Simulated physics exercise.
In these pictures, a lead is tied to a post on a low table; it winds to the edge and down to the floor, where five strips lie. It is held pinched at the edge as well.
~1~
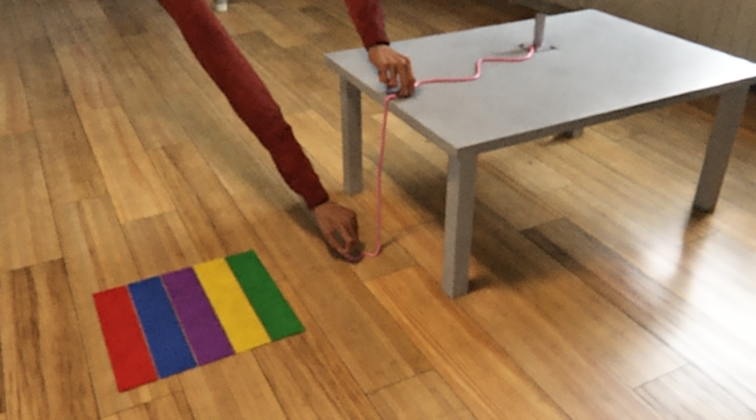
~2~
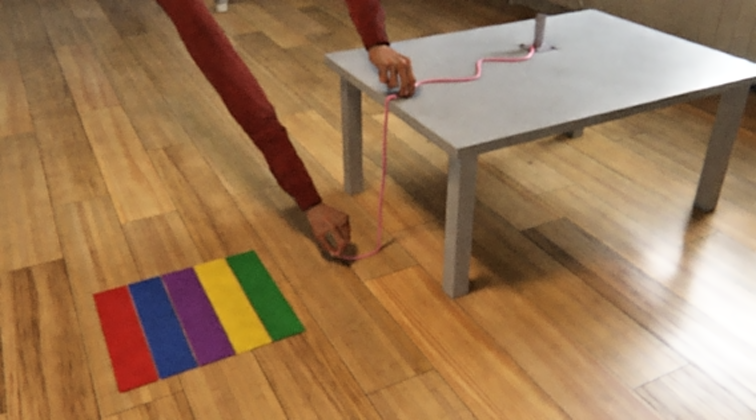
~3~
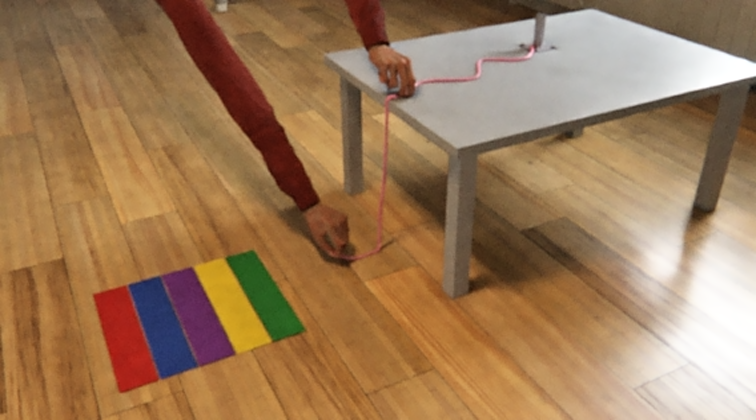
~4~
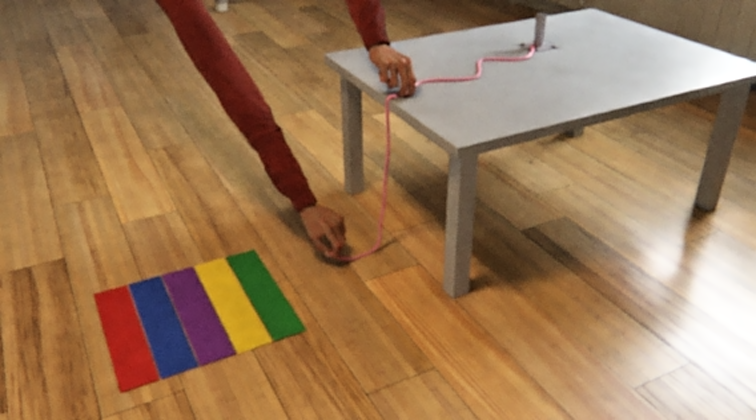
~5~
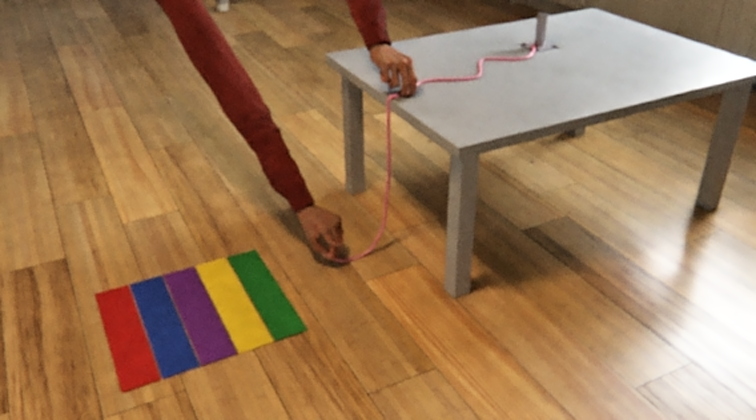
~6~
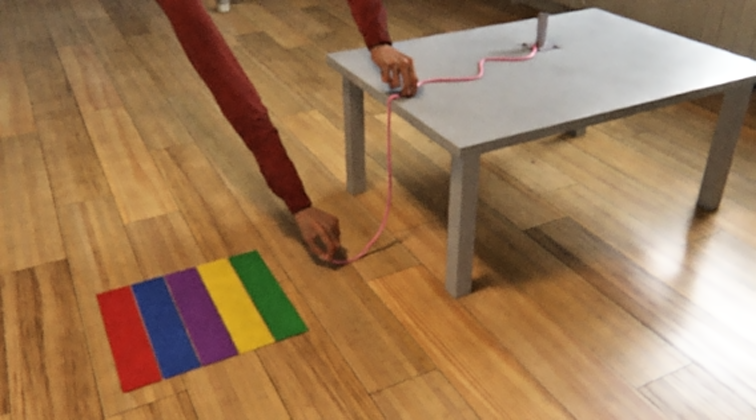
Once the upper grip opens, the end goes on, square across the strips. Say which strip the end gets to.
It gets to the purple strip.
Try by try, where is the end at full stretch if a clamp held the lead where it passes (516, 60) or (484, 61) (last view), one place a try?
I'd put it around (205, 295) the first time and around (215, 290) the second.
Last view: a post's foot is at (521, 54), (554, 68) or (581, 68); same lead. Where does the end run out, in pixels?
Approximate places, in that order: (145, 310), (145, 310), (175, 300).
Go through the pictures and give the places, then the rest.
In the first frame, end (344, 251); green (279, 319); yellow (245, 330); purple (209, 342); blue (172, 354); red (133, 366).
In the second frame, end (337, 253); lead through (528, 57) (478, 66) (436, 81) (388, 102) (384, 171) (379, 238).
In the third frame, end (335, 254).
In the fourth frame, end (332, 255); lead through (528, 57) (479, 66) (437, 80) (388, 102) (386, 170) (380, 237).
In the fifth frame, end (329, 256).
In the sixth frame, end (326, 257); lead through (530, 57) (481, 66) (439, 80) (390, 102) (390, 171) (376, 238).
Soon after, end near (256, 278); over green.
After that, end near (217, 289); over yellow.
At the stop, end near (195, 296); over purple. It gets as far as the purple strip.
